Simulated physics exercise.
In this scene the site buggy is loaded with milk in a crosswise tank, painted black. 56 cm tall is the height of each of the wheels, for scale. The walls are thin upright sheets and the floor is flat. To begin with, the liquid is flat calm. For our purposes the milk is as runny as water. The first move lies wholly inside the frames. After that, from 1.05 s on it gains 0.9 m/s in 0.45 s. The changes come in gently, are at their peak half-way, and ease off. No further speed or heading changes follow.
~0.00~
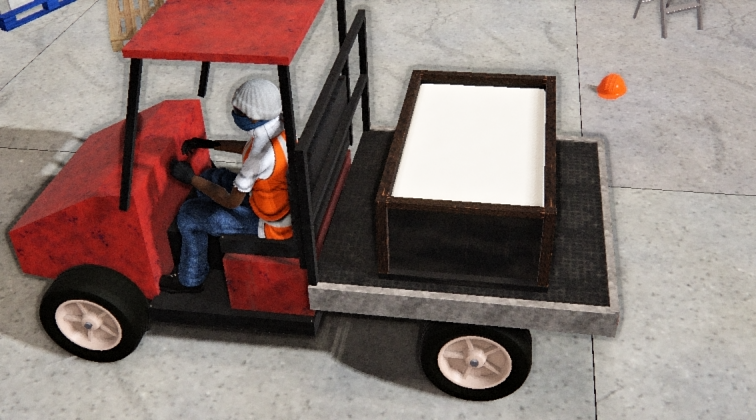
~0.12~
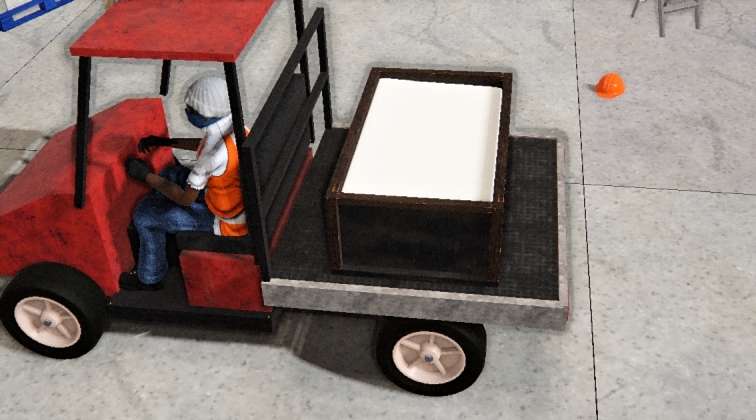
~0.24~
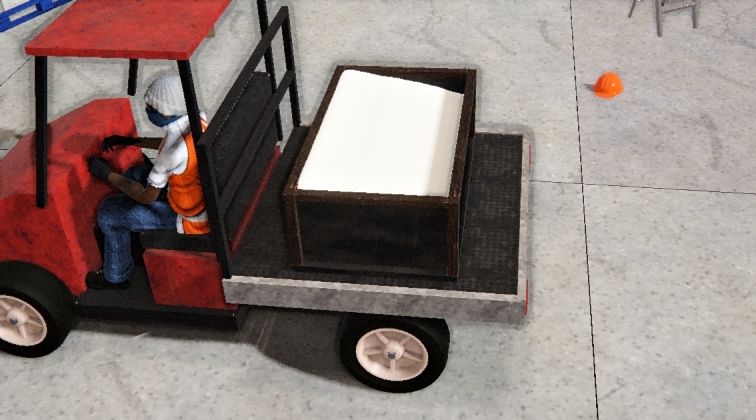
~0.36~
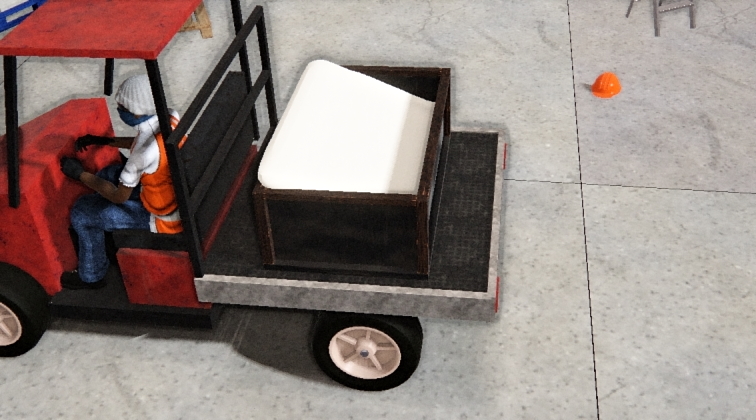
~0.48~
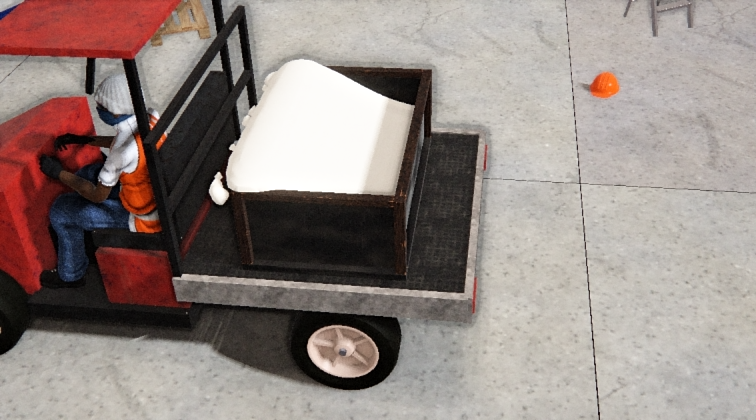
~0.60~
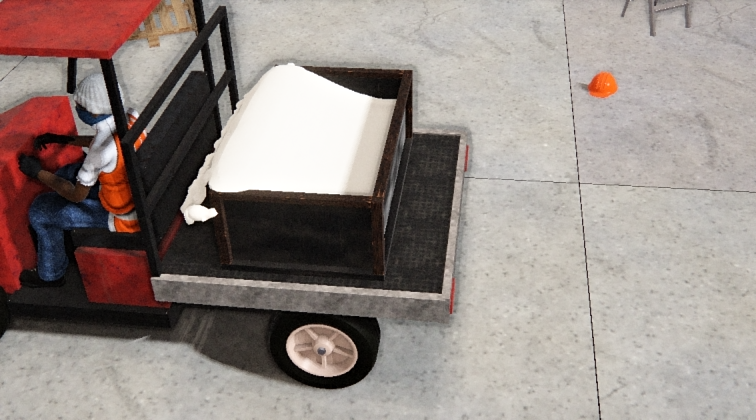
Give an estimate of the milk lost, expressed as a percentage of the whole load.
Roughly 7 per cent of the load is lost.
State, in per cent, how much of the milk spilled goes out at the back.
Close to 20% of it goes that way.
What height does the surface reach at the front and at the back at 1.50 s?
Some 34 cm in front and some 36 cm behind.
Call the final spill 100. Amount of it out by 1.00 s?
80 %.
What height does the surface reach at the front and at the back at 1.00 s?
I'd say some 26 centimetres in front and some 46 centimetres behind.
Then, 1.00 s in, front 25 cm, middle 32 cm, back 47 cm above the floor; the loss stands at 6 per cent, over the front.
Then, 1.50 s in, front 34 cm, middle 33 cm, back 37 cm above the floor; the loss stands at 7 per cent, over the front.
Then, 2.00 s in, front 36 cm, middle 34 cm, back 31 cm above the floor; the loss stands at 7 per cent, over the front.
Then, 4.49 s in, the loss stands at 7 per cent, over the front, 23 of 311 litres.
